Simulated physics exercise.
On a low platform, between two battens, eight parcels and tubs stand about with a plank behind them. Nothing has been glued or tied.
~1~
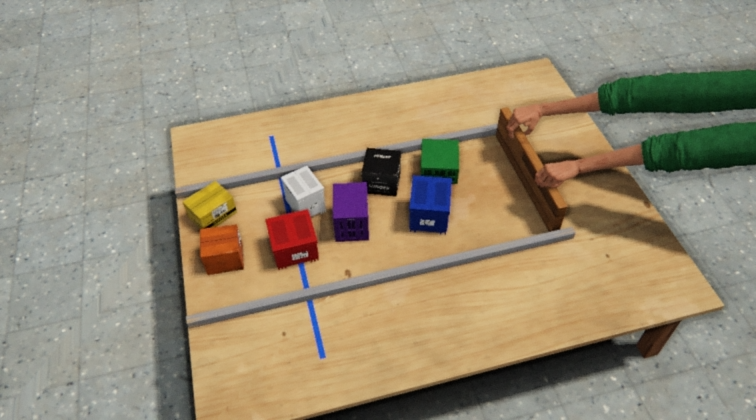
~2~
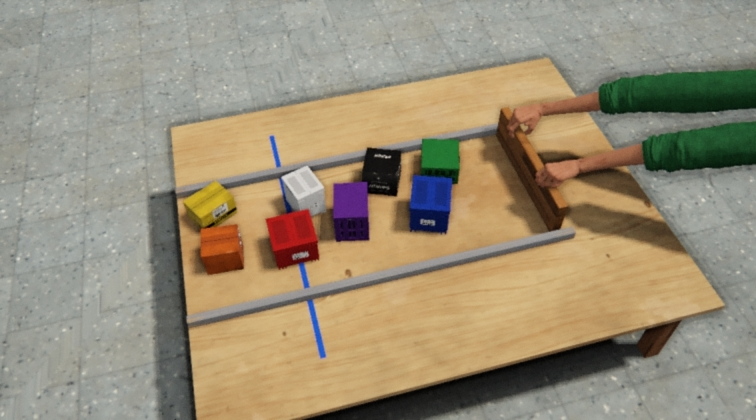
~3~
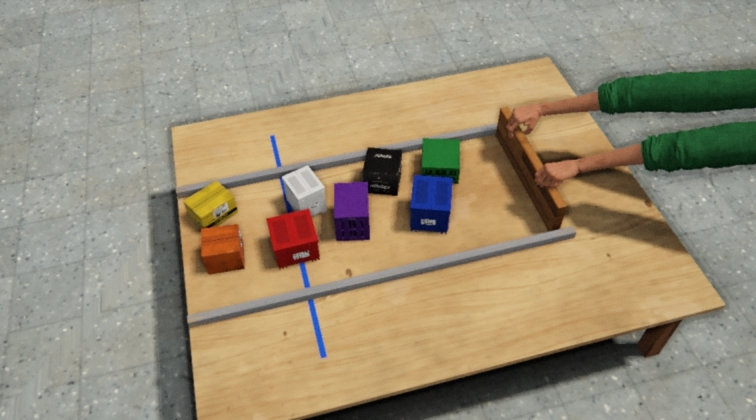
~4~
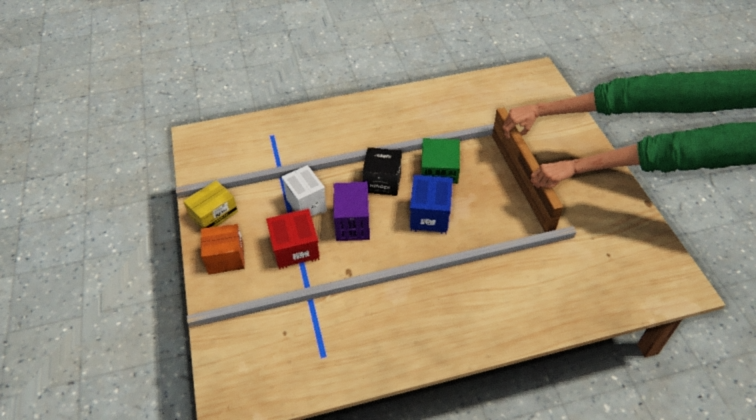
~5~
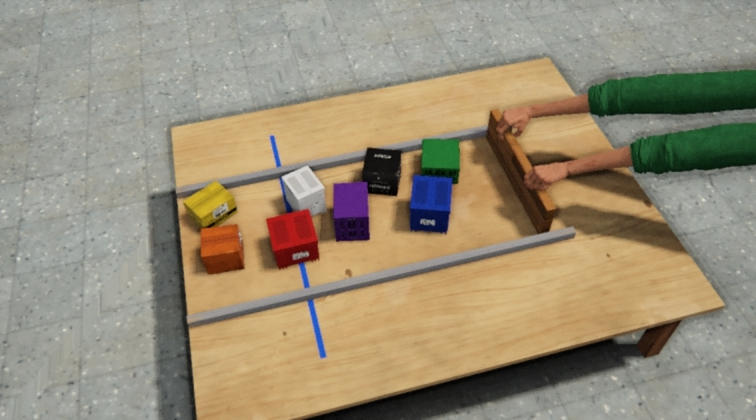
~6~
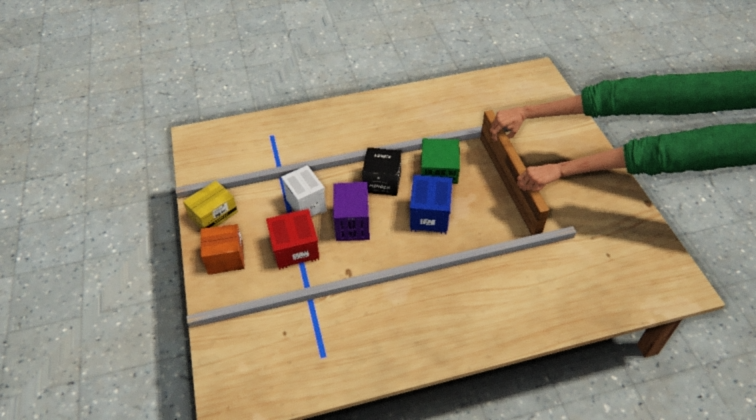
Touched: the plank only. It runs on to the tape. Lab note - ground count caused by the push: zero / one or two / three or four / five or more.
Ground count: One or two.
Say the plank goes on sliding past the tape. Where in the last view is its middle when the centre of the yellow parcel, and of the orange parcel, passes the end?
The middle is at (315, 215) when it's the yellow parcel, and at (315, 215) when it's the orange parcel.
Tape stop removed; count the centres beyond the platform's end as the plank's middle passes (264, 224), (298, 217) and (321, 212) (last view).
Respectively 4, 2 and 0.
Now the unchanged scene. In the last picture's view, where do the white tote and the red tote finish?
About (194, 219), and the other about (197, 261).
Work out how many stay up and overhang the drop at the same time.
The count is 1.
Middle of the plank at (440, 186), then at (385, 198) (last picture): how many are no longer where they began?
Counting first: 3, next 5.
Soon after, none off yet; yellow parcel at rest near (211, 207); orange parcel at rest near (223, 249); red tote at rest near (293, 239).
After that, none off yet; yellow parcel displaced a little near (199, 209); orange parcel displaced a little near (202, 254); red tote displaced about its own width near (243, 251).
In the end, the number that fall off is one or two; gone, orange parcel and yellow parcel.
